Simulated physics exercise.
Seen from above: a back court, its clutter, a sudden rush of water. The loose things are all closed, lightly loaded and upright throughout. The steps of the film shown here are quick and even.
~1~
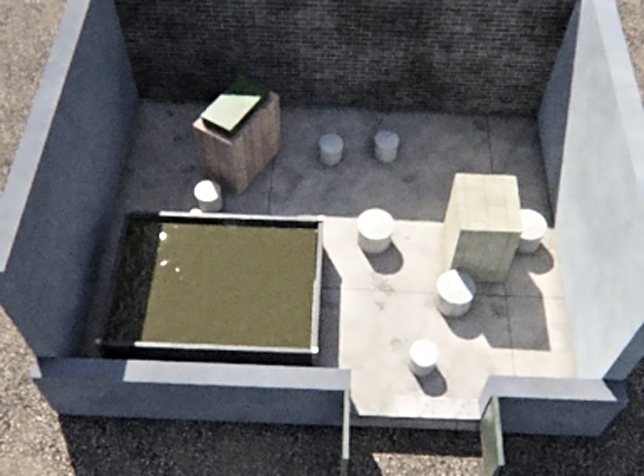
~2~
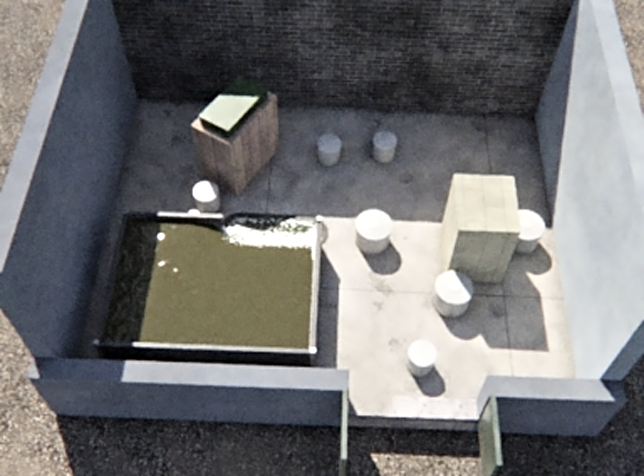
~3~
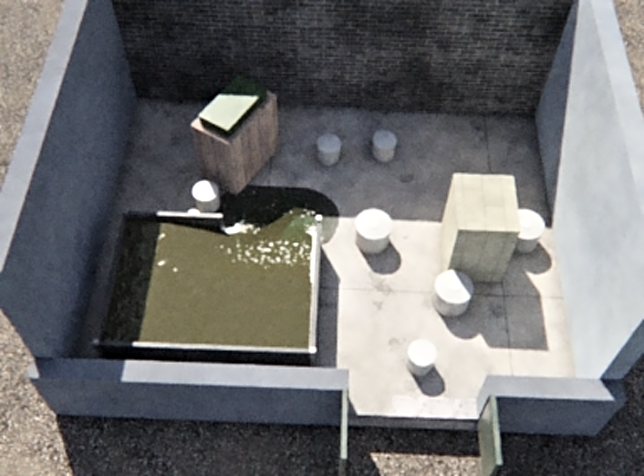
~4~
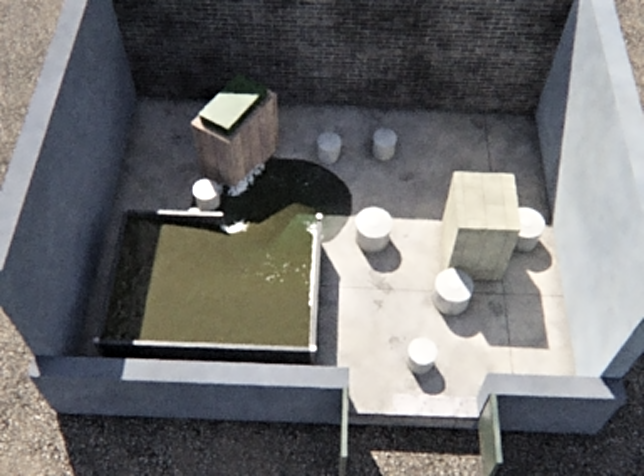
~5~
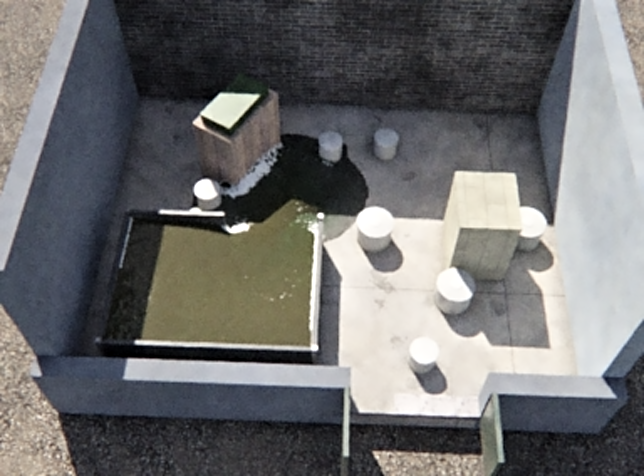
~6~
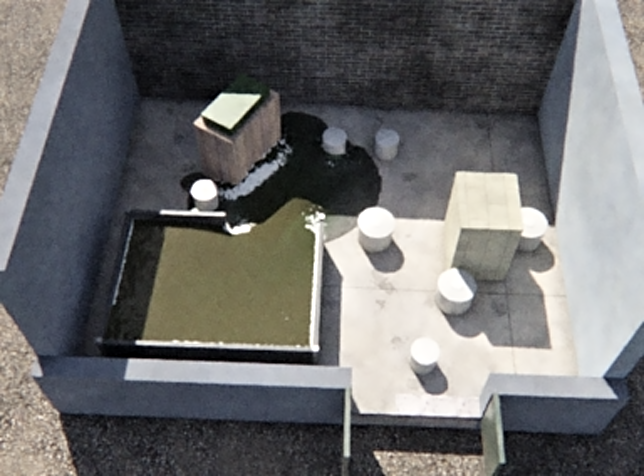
Walled back court with white pails and two blocks, dark water surging over a tank's rear edge and spreading across the paving.
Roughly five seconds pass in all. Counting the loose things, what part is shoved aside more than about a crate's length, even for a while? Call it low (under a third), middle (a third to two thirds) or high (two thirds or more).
Middle.
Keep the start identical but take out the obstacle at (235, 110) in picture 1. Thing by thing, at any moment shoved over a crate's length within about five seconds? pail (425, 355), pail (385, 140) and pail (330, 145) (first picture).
In order: Stayed put, got displaced, got displaced.
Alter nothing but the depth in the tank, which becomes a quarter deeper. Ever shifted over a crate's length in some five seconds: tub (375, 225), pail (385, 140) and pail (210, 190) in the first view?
Well, in sequence: Not carried that far, carried that far, carried that far.
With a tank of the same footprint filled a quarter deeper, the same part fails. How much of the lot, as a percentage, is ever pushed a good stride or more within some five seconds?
Share displaced: Approx. 60 percent.
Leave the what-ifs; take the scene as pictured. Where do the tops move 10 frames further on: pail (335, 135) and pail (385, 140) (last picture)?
Around (487, 102) and (513, 108).
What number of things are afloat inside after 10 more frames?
I get 2.
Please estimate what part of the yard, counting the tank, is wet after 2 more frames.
35 per cent.
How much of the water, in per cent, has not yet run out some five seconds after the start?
About 100 percent.
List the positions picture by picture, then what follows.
In the first frame, a pail at (331, 143) rests on the ground; a pail at (208, 191), on the bottom; 0 of 7 have shifted.
In the second frame, a pail at (329, 143) rests on the ground; a pail at (206, 191), on the bottom; 0 of 7 have shifted.
In the third frame, a pail at (329, 143), on the bottom; a pail at (206, 191) rests on the ground; 0 of 7 have shifted.
In the fourth frame, a pail at (329, 141), on the bottom; a pail at (206, 189) rests on the ground; 0 of 7 have shifted.
In the fifth frame, a pail at (331, 140), on the bottom; a pail at (207, 189) rests on the ground; 0 of 7 have shifted.
In the sixth frame, a pail at (334, 136), on the bottom, close to its start; a pail at (205, 190) rests on the ground, close to its start; 1 of 7 have shifted.
A moment on, 1 of 7 are well off their spots; 0 afloat.
Next, 3 of 7 are well off their spots; 2 afloat.
Later, 3 of 7 are well off their spots; 3 afloat.
In the end, 4 of 7 are well off their spots, and 4 have been at some point; 4 afloat.
